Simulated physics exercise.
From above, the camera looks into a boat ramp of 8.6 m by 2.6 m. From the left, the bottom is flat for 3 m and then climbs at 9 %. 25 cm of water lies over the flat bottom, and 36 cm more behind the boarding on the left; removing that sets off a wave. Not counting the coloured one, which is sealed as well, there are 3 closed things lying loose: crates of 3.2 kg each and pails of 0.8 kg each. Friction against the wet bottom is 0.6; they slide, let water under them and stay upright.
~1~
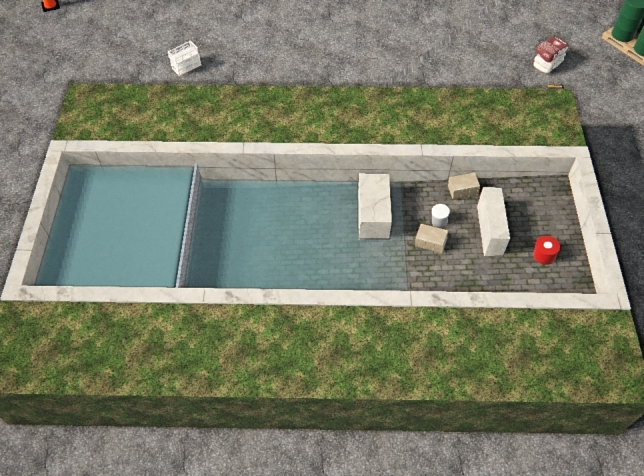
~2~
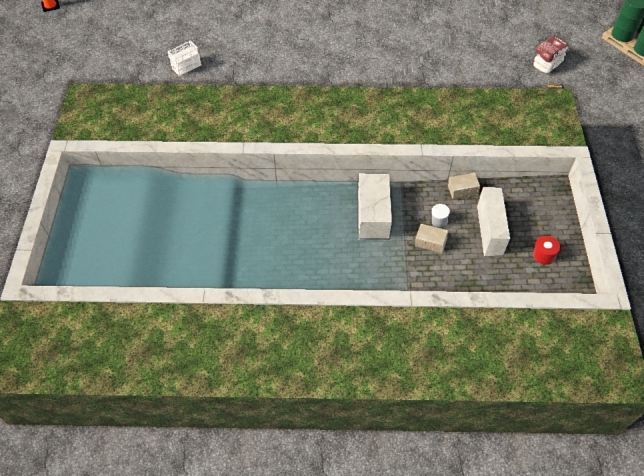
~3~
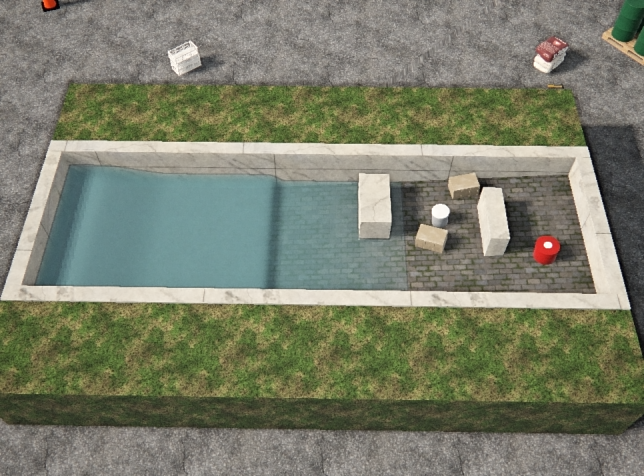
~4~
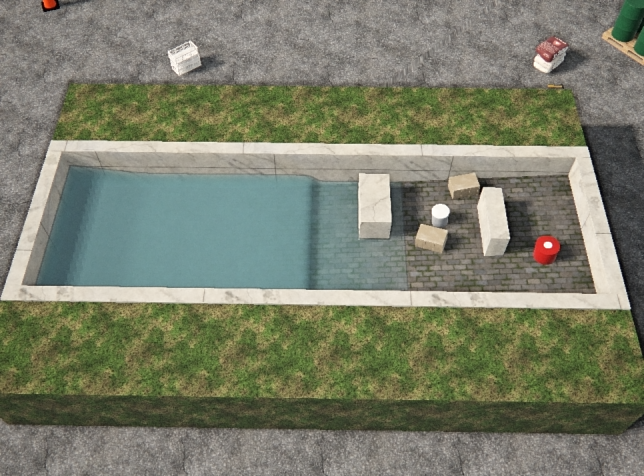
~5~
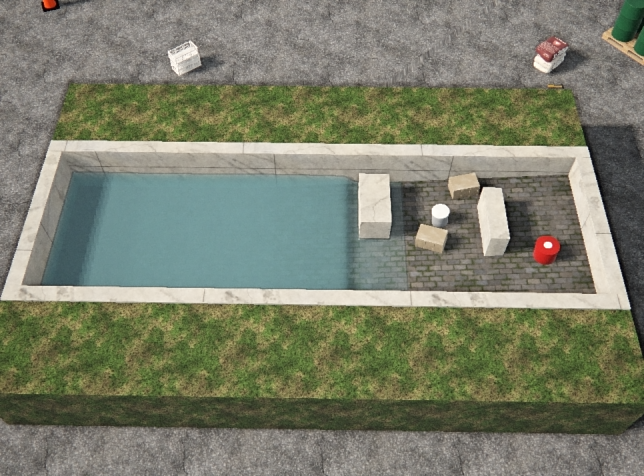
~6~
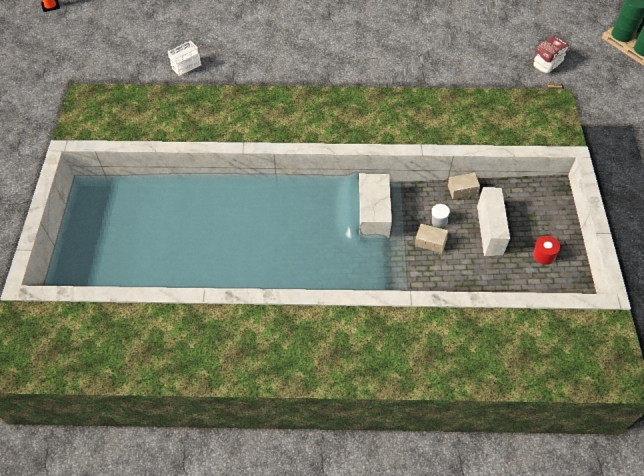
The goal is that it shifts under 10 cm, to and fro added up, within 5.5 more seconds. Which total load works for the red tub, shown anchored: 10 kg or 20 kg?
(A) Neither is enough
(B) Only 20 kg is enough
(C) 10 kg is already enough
B.
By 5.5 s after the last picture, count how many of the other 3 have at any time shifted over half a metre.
The total is 3.
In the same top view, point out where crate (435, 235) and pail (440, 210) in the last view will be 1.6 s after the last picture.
Estimated pixels: (453, 198) and (472, 184).
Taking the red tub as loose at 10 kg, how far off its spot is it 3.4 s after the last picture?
Roughly 60 cm.
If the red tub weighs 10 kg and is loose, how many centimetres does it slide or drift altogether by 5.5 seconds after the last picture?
Total path: Approx. 120 cm.
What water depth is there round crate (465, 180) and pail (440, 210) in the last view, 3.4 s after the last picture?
Roughly 12 and 13 cm.
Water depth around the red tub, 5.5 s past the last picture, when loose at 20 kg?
About 4 cm.
Then, 0.6 s after the last picture the red tub would be 0 cm from its start with 10 kg and 0 cm from its start with 20 kg; 0 cm of water round it then.
Then, 1.6 s after the last picture the red tub would be 0 cm from its start with 10 kg and 0 cm from its start with 20 kg; 5 cm of water round it then.
Then, 3.4 s after the last picture the red tub would be 70 cm from its start with 10 kg and 0 cm from its start with 20 kg; 8 cm of water round it then.
Then, 5.5 s after the last picture the red tub would be 82 cm from its start with 10 kg and 0 cm from its start with 20 kg; 4 cm of water round it then.
